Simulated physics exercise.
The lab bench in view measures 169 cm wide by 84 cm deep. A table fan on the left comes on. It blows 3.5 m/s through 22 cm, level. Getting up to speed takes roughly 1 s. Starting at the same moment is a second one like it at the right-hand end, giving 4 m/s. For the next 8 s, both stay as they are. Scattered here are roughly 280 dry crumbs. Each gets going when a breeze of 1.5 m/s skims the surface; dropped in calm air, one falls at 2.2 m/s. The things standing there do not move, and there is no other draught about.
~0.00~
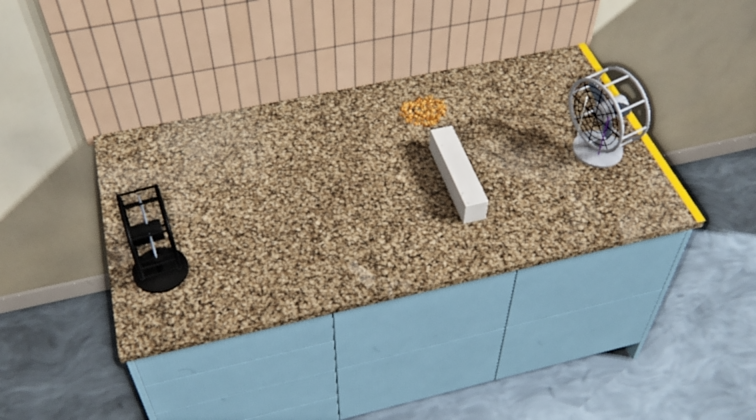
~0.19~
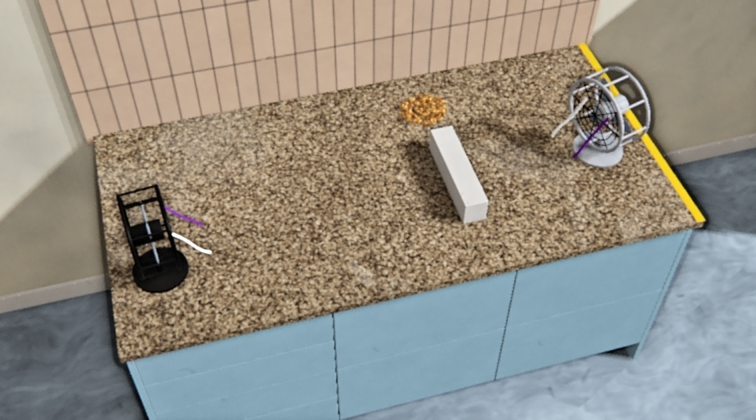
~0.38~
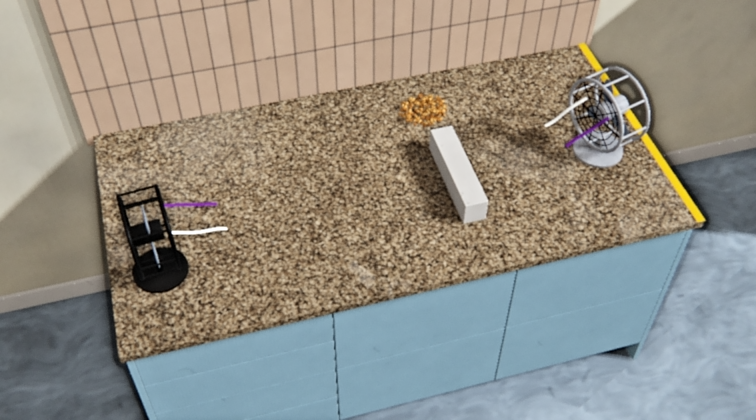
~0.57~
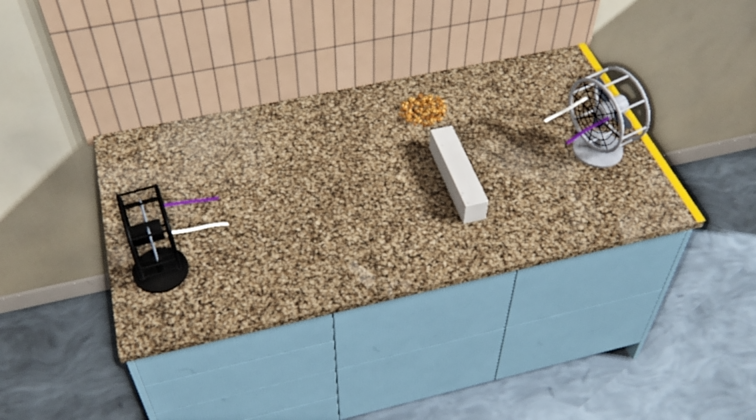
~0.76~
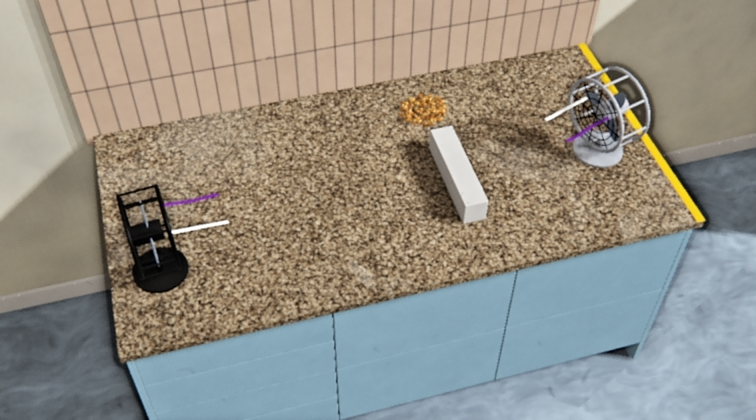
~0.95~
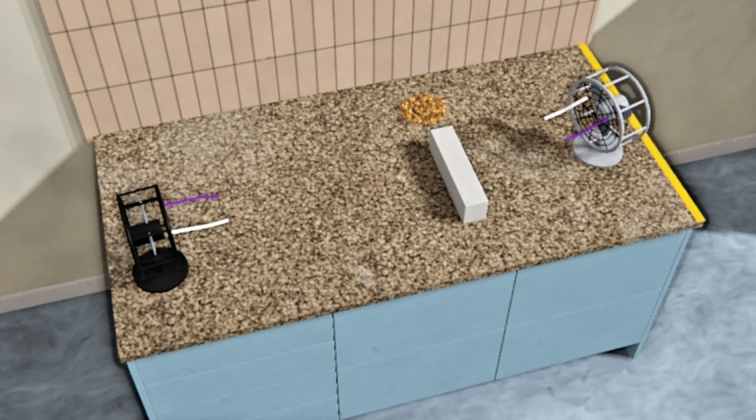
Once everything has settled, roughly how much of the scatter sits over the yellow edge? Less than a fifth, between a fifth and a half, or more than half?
Of the scatter, more than half sits there.
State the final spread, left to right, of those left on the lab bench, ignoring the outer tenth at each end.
20 centimetres or so.
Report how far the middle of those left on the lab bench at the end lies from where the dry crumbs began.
Distance: Approx. 60 cm.
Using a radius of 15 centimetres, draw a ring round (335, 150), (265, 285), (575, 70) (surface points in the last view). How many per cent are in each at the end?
I would say some 0 %, 0 % and 30 % respectively.
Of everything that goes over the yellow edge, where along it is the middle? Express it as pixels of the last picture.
Around (587, 46).
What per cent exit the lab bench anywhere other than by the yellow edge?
About 0 per cent of them.
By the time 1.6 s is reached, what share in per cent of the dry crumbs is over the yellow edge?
0 %, roughly.
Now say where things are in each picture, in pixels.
In the first picture, the middle of the dry crumbs is near (428, 111), none has stirred yet, the mouth of the table fan is at (149, 232) and that of the second one at (608, 110).
In the second picture, the middle of the dry crumbs is near (428, 110), none has stirred yet and the yellow edge is centred on (639, 124).
In the third picture, the middle of the dry crumbs is near (428, 110), none has stirred yet and the top of a plank is at (458, 164).
In the fourth picture, the middle of the dry crumbs is near (428, 110) and none has stirred yet.
In the fifth picture, the middle of the dry crumbs is near (428, 110) and none has stirred yet.
In the sixth picture, the middle of the dry crumbs is near (428, 110) and none has stirred yet.
After 1.6 s, 100 % are still on the top, 0 % are over the yellow edge; the middle of those left on the top is near (495, 64).
After 2.6 s, 42 % are still on the top, 58 % are over the yellow edge; the middle of those left on the top is near (557, 61).
After 4.4 s, 37 % are still on the top, 63 % are over the yellow edge; the middle of those left on the top is near (568, 55).
After 8.0 s, at the end, 68 % are over the yellow edge; the middle of those left on the top is near (566, 52).
